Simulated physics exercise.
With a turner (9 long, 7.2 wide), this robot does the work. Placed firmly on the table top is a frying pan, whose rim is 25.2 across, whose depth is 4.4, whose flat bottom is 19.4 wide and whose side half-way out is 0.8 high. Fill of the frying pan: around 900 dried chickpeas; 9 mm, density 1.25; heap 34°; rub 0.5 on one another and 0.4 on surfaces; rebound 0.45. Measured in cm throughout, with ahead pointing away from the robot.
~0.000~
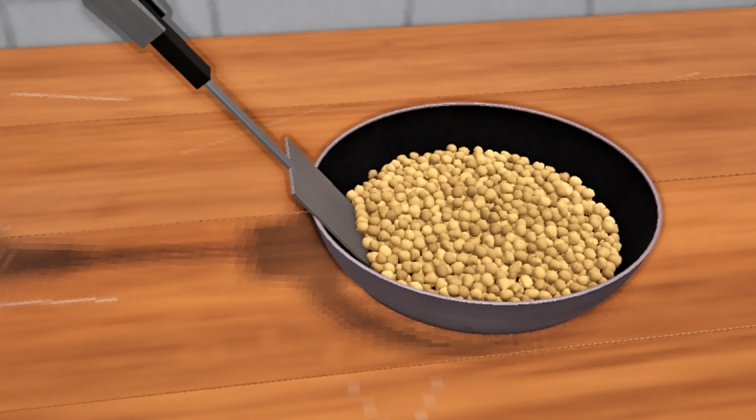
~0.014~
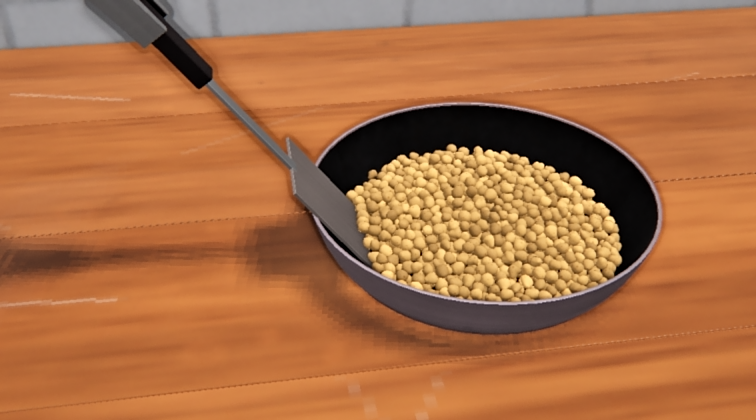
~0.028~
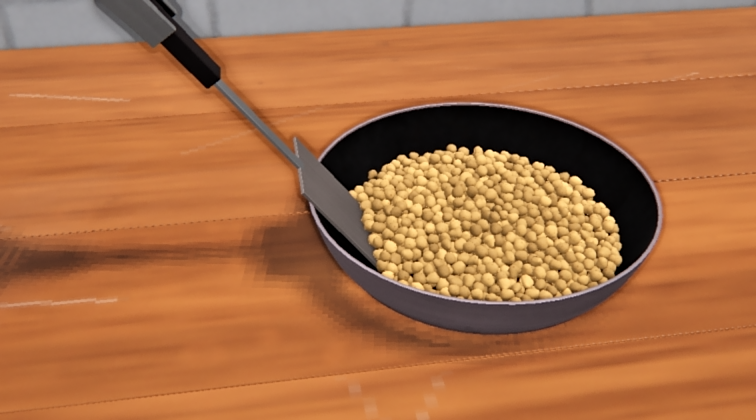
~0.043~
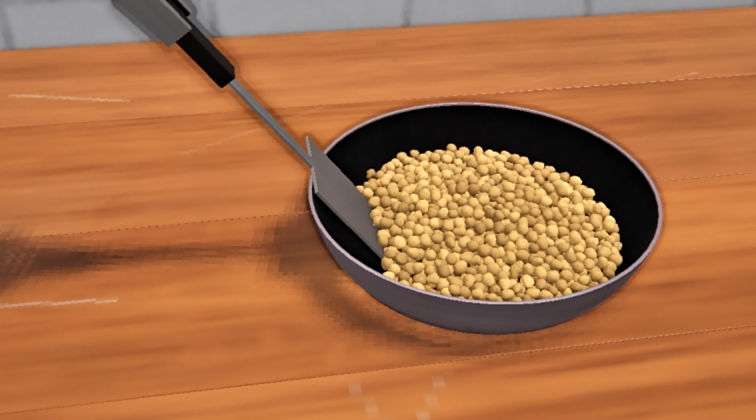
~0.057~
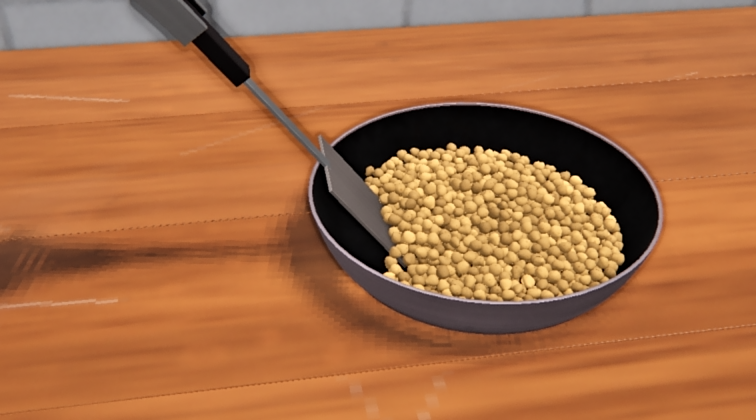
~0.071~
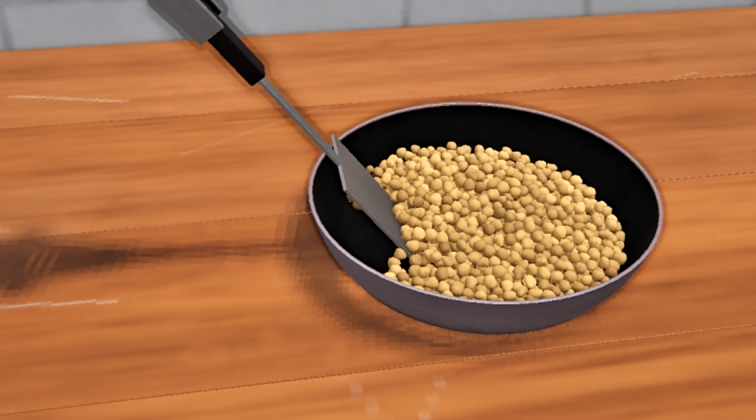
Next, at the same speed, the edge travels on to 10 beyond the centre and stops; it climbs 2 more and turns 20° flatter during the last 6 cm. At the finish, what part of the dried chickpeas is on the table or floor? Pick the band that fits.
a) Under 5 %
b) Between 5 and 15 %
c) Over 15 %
b, between 5 and 15 %.
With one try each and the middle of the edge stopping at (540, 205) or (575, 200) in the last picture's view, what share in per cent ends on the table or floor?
Around 0 per cent for the first try and 0 per cent for the second.
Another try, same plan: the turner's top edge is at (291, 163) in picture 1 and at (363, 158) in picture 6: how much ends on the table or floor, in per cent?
It works out to about 20 %, more or less.
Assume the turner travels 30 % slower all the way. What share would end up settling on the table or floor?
About 5 in a hundred.
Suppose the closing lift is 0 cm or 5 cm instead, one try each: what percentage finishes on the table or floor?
Estimates, in order: 5 % then 10 %.
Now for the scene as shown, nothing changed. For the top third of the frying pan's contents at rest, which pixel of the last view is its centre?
About (590, 195).
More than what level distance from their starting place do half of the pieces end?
Some 3 centimetres.
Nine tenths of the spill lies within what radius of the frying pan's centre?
That distance is around 25 cm.
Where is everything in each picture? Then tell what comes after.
In the first picture, the turner top edge at (289, 164), sloping 54°; upper third of the load around (478, 214), from x 350 to 615, top at y 150; 900 in the frying pan.
In the second picture, the turner top edge at (291, 164), sloping 54°; upper third of the load around (476, 214), from x 350 to 615, top at y 150.
In the third picture, the turner top edge at (298, 164), sloping 54°; upper third of the load around (473, 213), from x 350 to 615, top at y 150.
In the fourth picture, the turner top edge at (311, 163), sloping 54°; upper third of the load around (468, 212), from x 350 to 615, top at y 150.
In the fifth picture, the turner top edge at (325, 162), sloping 54°; upper third of the load around (469, 211), from x 350 to 620, top at y 150.
In the sixth picture, the turner top edge at (338, 161), sloping 54°; upper third of the load around (472, 210), from x 350 to 620, top at y 145; 900 in the frying pan.
After 0.16 s, sloping 54°, highest piece 5 above the table; 900 in the frying pan.
After 0.24 s, sloping 48°, highest piece 5 above the table; 900 in the frying pan.
After 0.48 s, sloping 34°, highest piece 5 above the table; 817 in the frying pan, 72 on the table or floor, 11 on the blade or in flight.
After 1.53 s, sloping 34°, highest piece 5 above the table; 817 in the frying pan, 83 on the table or floor.
In the end, 817 in the frying pan, 83 on the table or floor. That is 9 % on the table or floor.
